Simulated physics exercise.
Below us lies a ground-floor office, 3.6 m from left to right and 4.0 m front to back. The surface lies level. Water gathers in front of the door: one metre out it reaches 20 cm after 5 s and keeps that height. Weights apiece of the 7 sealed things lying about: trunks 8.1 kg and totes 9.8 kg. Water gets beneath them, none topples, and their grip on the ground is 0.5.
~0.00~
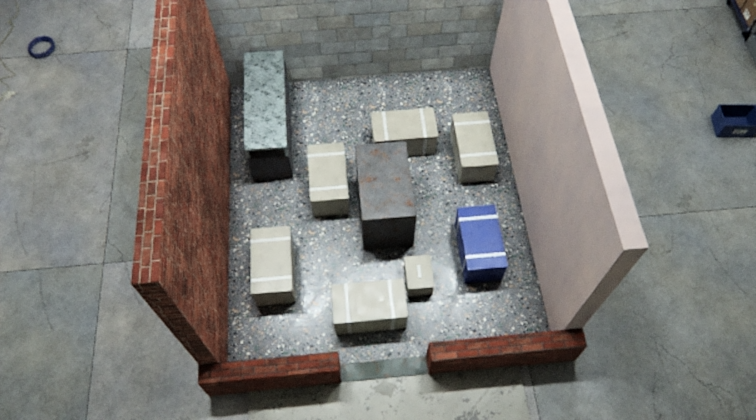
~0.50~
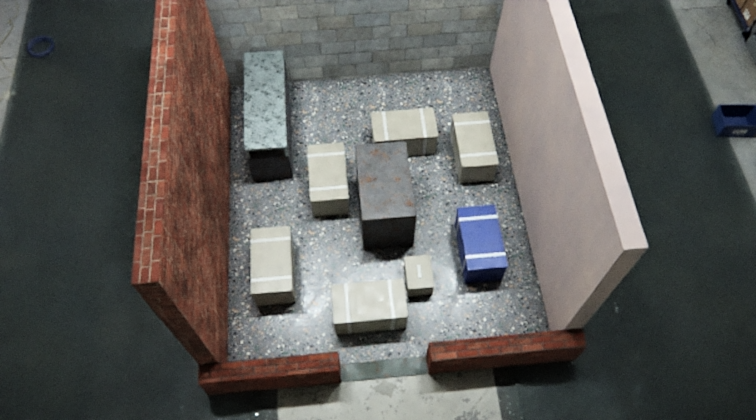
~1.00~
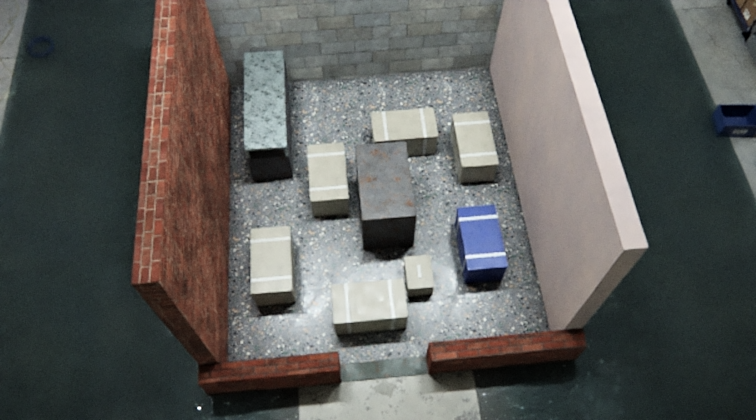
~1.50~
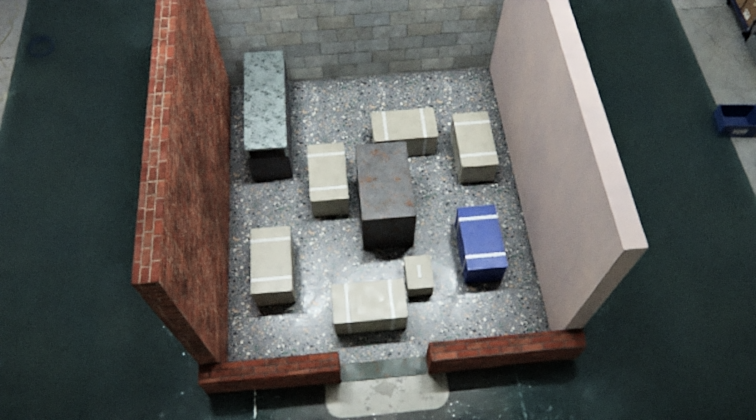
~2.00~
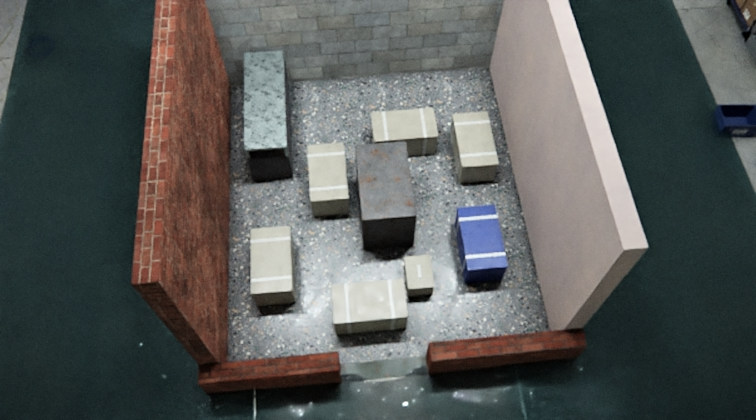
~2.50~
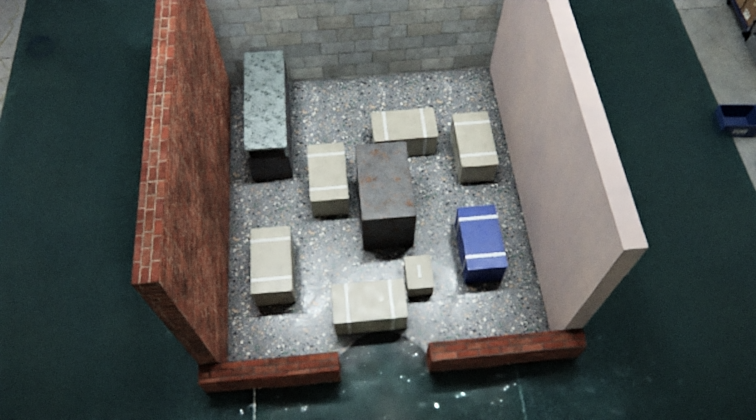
A roofless room with brick and pale walls held a blue trunk and several pale boxes, all staying still, while dark water spread around the outside and covered the path up to the doorway.
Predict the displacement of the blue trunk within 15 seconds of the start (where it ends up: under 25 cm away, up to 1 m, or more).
Blue trunk slides a little.
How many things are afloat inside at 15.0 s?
At that moment 7.
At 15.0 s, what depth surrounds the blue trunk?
Roughly 10 cm.
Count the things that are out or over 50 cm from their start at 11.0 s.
5 of them.
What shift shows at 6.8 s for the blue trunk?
Roughly 40 cm by then.
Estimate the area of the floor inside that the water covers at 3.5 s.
Roughly 1.5 m2.
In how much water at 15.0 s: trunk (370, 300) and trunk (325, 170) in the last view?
Roughly 12 and 11 cm.
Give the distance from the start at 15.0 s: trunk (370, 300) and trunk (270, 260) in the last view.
In turn: 200 cm, 40 cm.
After 3.5 s the blue trunk is near (482, 237), 0.0 m from its start, aground; 0 afloat.
After 6.8 s the blue trunk is near (517, 223), 0.4 m from its start, afloat; 3 afloat.
After 11.0 s the blue trunk is near (517, 223), 0.4 m from its start, afloat; 6 afloat.
After 15.0 s the blue trunk is near (514, 270), 0.5 m from its start, afloat; 7 afloat.
